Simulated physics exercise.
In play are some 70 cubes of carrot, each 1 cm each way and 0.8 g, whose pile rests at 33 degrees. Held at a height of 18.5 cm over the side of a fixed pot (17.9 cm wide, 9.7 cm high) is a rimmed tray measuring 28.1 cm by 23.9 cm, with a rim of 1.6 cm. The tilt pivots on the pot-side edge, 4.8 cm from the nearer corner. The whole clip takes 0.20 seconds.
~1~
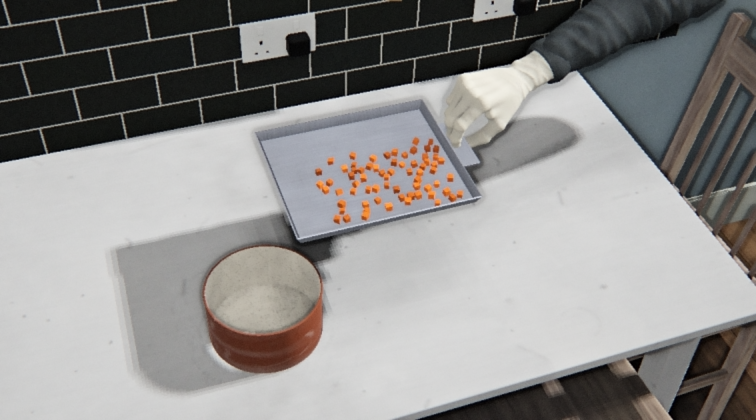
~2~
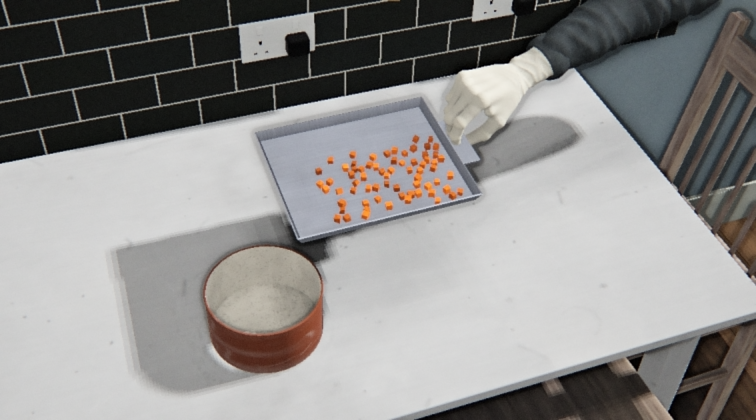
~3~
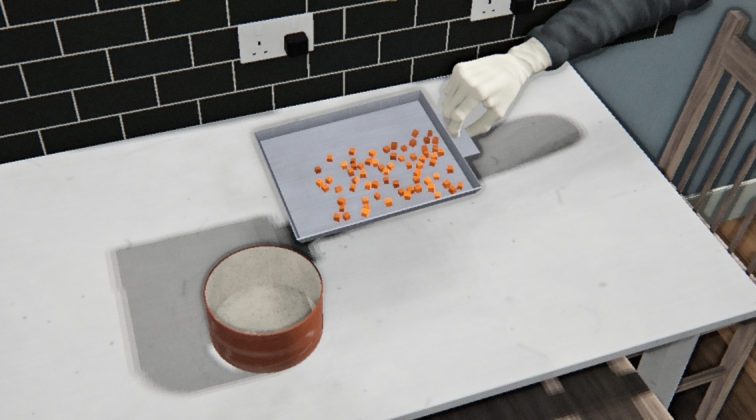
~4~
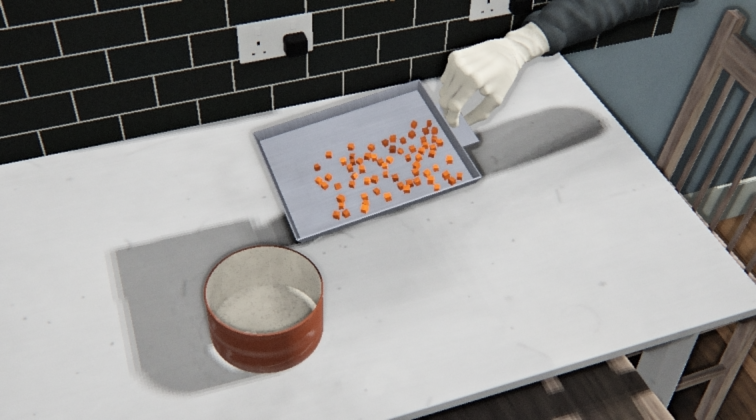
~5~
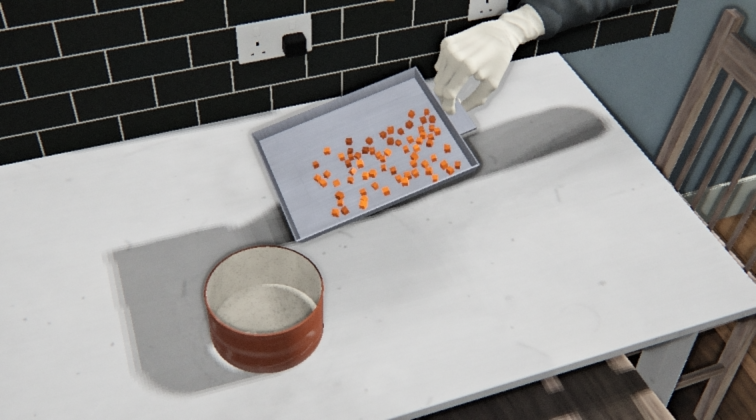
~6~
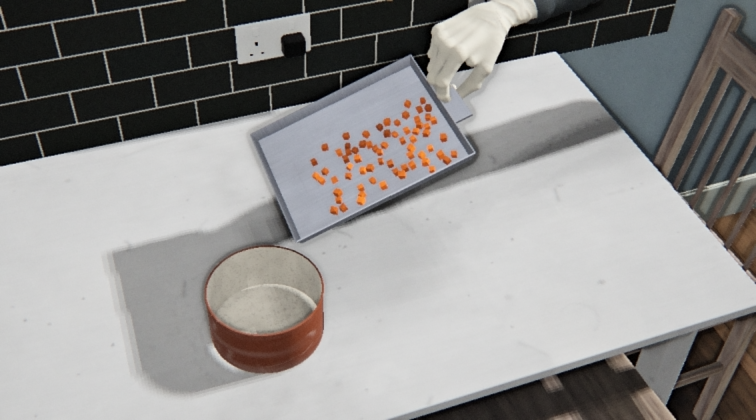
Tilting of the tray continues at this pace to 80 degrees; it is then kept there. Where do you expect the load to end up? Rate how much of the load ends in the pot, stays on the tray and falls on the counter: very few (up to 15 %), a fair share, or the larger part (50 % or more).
Pot: The larger part; tray: Very few; counter: A fair share.
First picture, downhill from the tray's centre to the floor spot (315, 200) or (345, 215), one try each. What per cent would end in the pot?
That would be close to 100 per cent, then close to 60 per cent.
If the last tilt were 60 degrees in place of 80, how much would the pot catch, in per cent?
Then about 55 per cent.
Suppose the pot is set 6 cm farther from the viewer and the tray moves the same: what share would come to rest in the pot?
Near 85 per cent in that case.
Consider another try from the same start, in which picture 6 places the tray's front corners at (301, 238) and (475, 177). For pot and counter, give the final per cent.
Final per cent - pot 100, counter 0.
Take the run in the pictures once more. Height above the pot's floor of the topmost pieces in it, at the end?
I'd put it at close to 1.5 centimetres.
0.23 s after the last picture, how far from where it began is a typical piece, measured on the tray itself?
By then it sits near 1 cm from where it began.
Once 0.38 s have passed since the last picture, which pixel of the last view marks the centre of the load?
(288, 185) or thereabouts.
Then, 0.23 s after the last picture, tilt 51 degrees; the tray holds 100 %, the pot 0 %.
Then, 0.38 s after the last picture, tilt 71 degrees; the tray holds 100 %, the pot 0 %.
Then, 0.65 s after the last picture, tilt 80 degrees; the tray holds 0 %, the pot 60 %.
In the end, pot 65 %, tray 0 %, counter 35 %.
